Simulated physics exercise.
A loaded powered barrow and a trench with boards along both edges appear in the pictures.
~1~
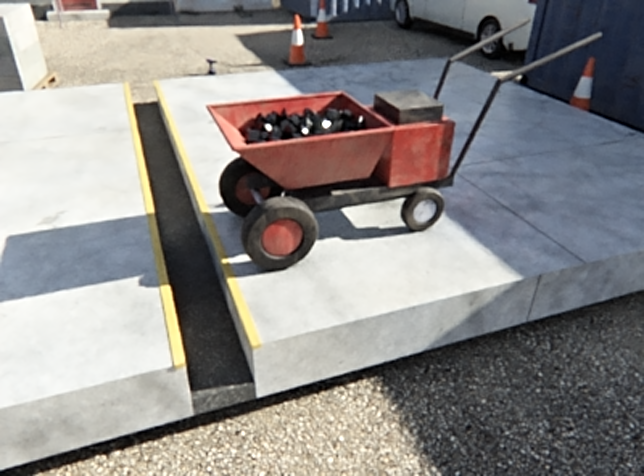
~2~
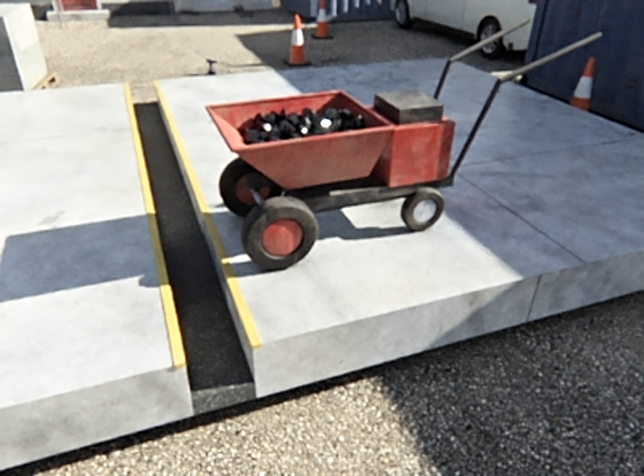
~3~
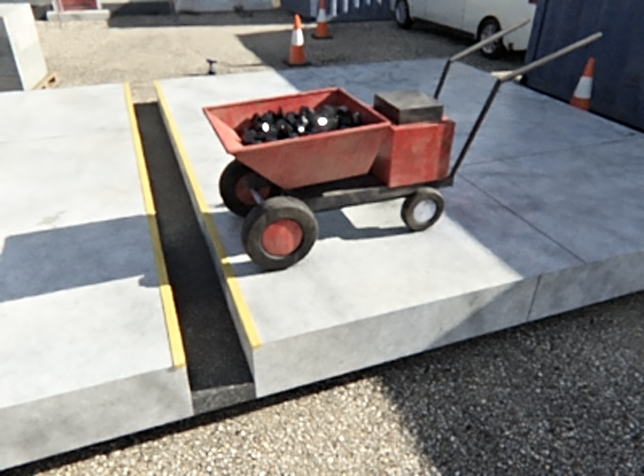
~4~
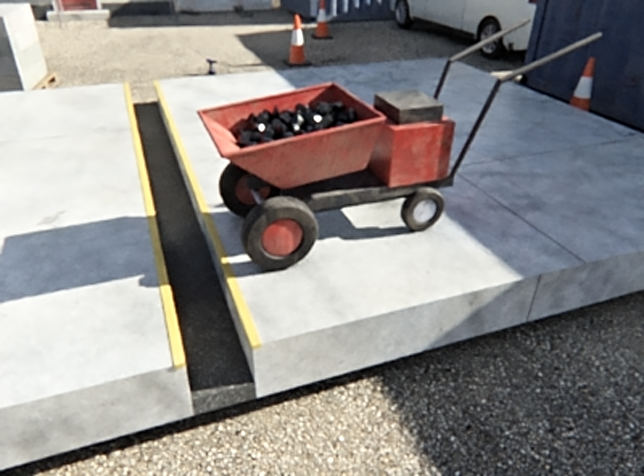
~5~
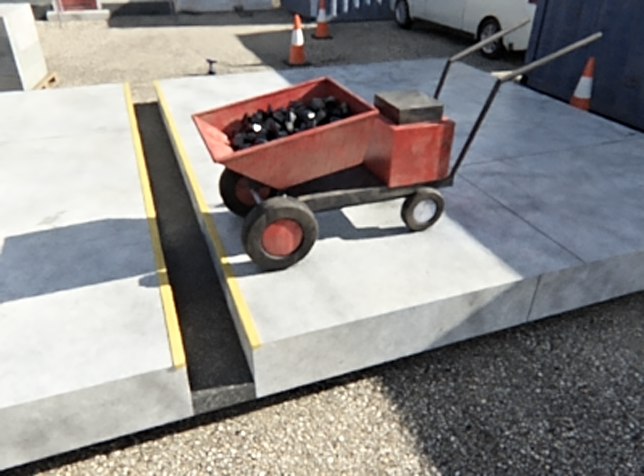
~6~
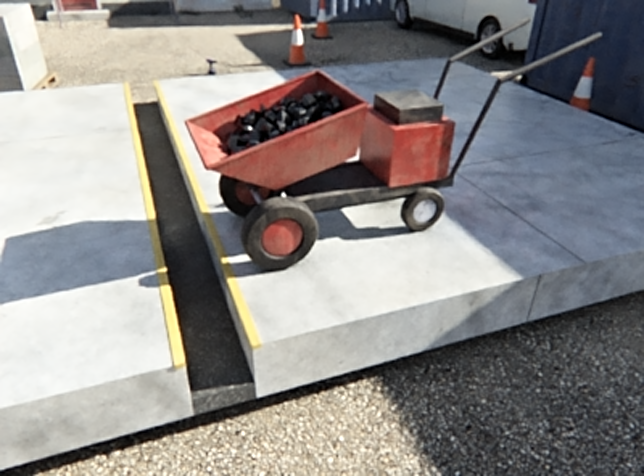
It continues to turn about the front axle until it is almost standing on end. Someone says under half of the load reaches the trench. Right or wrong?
Right.
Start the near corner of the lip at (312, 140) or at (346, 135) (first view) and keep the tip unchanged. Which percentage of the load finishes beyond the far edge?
Around 0 and 0 per cent respectively.
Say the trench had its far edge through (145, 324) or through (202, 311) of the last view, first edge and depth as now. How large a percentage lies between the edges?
Estimated share: Try 1 approx. 70 in a hundred, try 2 approx. 0 in a hundred.
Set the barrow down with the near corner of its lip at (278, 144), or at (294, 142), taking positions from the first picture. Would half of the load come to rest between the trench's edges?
To start, the greater share; after that, the greater share.
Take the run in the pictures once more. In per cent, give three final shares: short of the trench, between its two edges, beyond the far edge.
Short about 0 %, between about 10 %, beyond about 65 %.
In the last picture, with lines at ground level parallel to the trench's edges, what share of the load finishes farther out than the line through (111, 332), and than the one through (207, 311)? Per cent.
Around 30 per cent for the first, around 70 per cent for the second.
Just after the last frame, skip tipped steeply; every one in the skip.
A moment on, skip tipped right over; roughly half in the skip; just a few in or heaped over the trench; roughly half beyond it.
Further on, skip tipped right over; roughly a quarter in the skip; about a tenth in or heaped over the trench; roughly two thirds beyond it.
When it is over, skip tipped right over; roughly a quarter in the skip; about a tenth in or heaped over the trench; roughly two thirds beyond it.
